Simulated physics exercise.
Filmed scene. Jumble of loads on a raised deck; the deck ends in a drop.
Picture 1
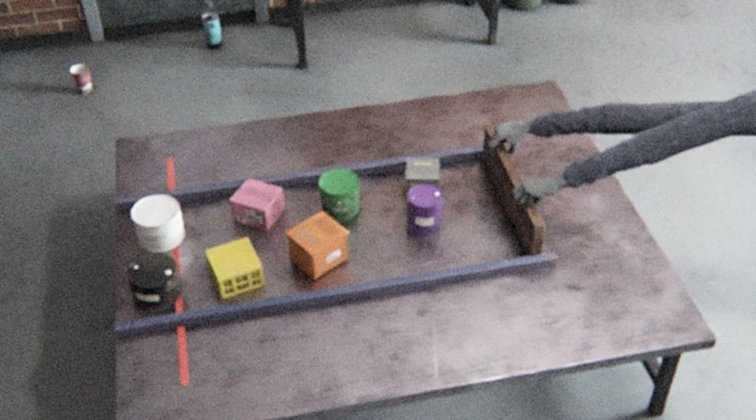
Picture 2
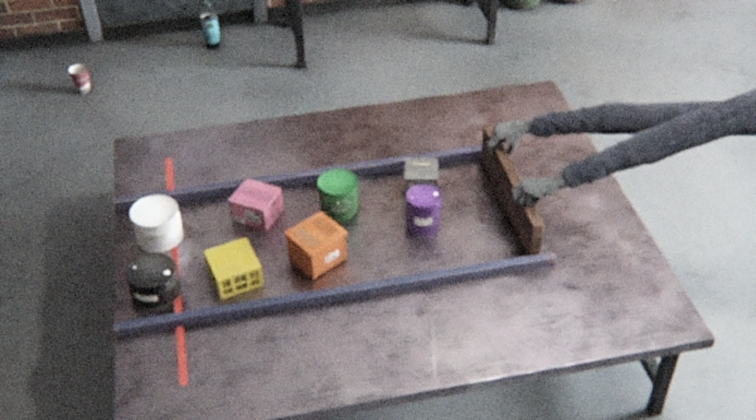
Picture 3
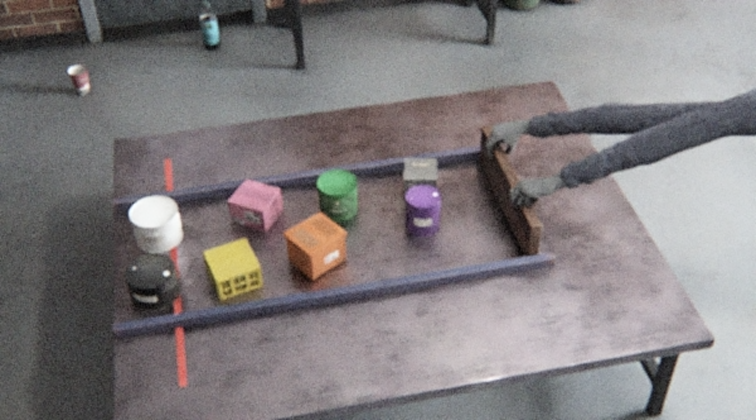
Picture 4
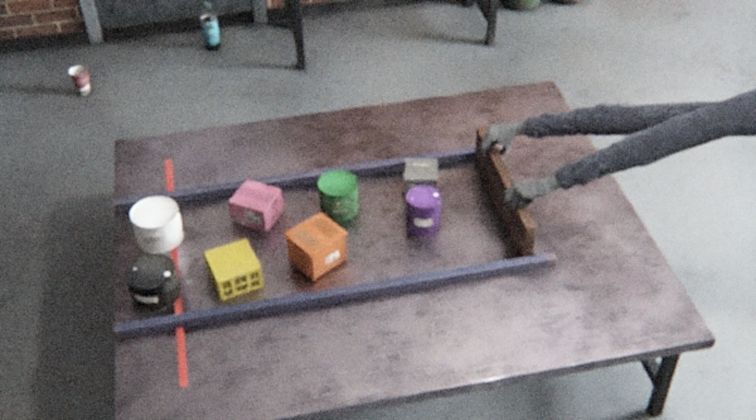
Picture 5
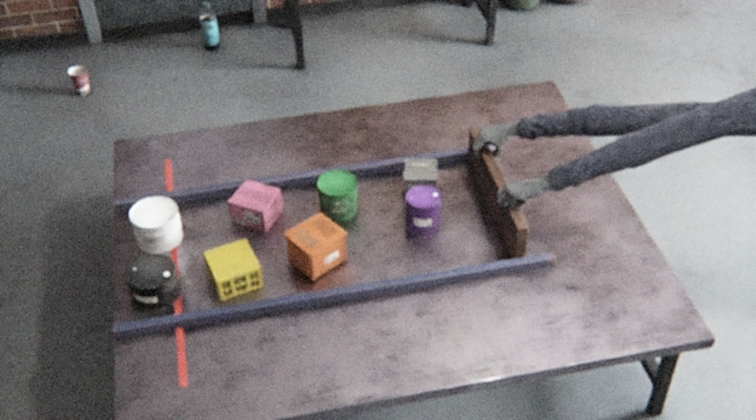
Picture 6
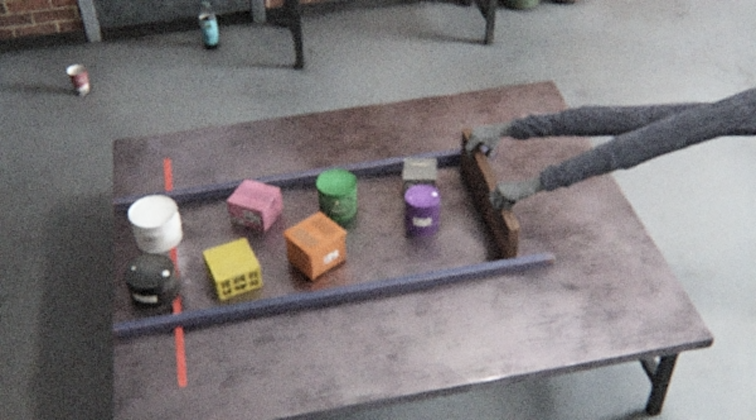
Two gray-sleeved arms slowly slid a brown plank a short way left between blue rails on a table, while the colorful boxes and canisters in front of it stayed still.
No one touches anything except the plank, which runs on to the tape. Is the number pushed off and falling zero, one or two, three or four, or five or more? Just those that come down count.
It is three or four.
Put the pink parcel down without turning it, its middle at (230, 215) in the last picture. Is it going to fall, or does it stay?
In that case it ends up off.
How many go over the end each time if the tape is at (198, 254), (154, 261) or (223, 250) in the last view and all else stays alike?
The counts come to 2, then 5, then 0.
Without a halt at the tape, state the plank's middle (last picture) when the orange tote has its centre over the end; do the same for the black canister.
Roughly (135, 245); roughly (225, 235).
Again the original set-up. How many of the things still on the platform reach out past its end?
So the number is 2.
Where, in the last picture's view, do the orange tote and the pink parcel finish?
Orange tote: About (152, 291); pink parcel: About (116, 216).
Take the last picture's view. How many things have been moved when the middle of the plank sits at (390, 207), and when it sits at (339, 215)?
One spot: 3. Other spot: 5.
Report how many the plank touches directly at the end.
3 in contact.
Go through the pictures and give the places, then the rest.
The first frame shows black canister (155, 281); white canister (159, 223); yellow crate (235, 268); plank (511, 189); tape (176, 257).
The second frame shows white canister (157, 223); grey box (421, 180).
The third frame shows yellow crate (233, 269); orange tote (316, 247).
The fourth frame shows black canister (154, 282); green pail (338, 196).
The fifth frame shows white canister (157, 225); purple canister (423, 211).
The sixth frame shows black canister (153, 282); white canister (156, 224); yellow crate (233, 269); plank (488, 192); tape (174, 258).
Early on, none off yet; black canister at rest near (153, 282); white canister at rest near (156, 224); yellow crate at rest near (233, 269).
A while later, none off yet; black canister at rest near (153, 282); white canister moving near (153, 226); yellow crate travelled a little near (223, 269).
Finally, the number that fall off is three or four; lost, yellow crate, white canister and black canister.
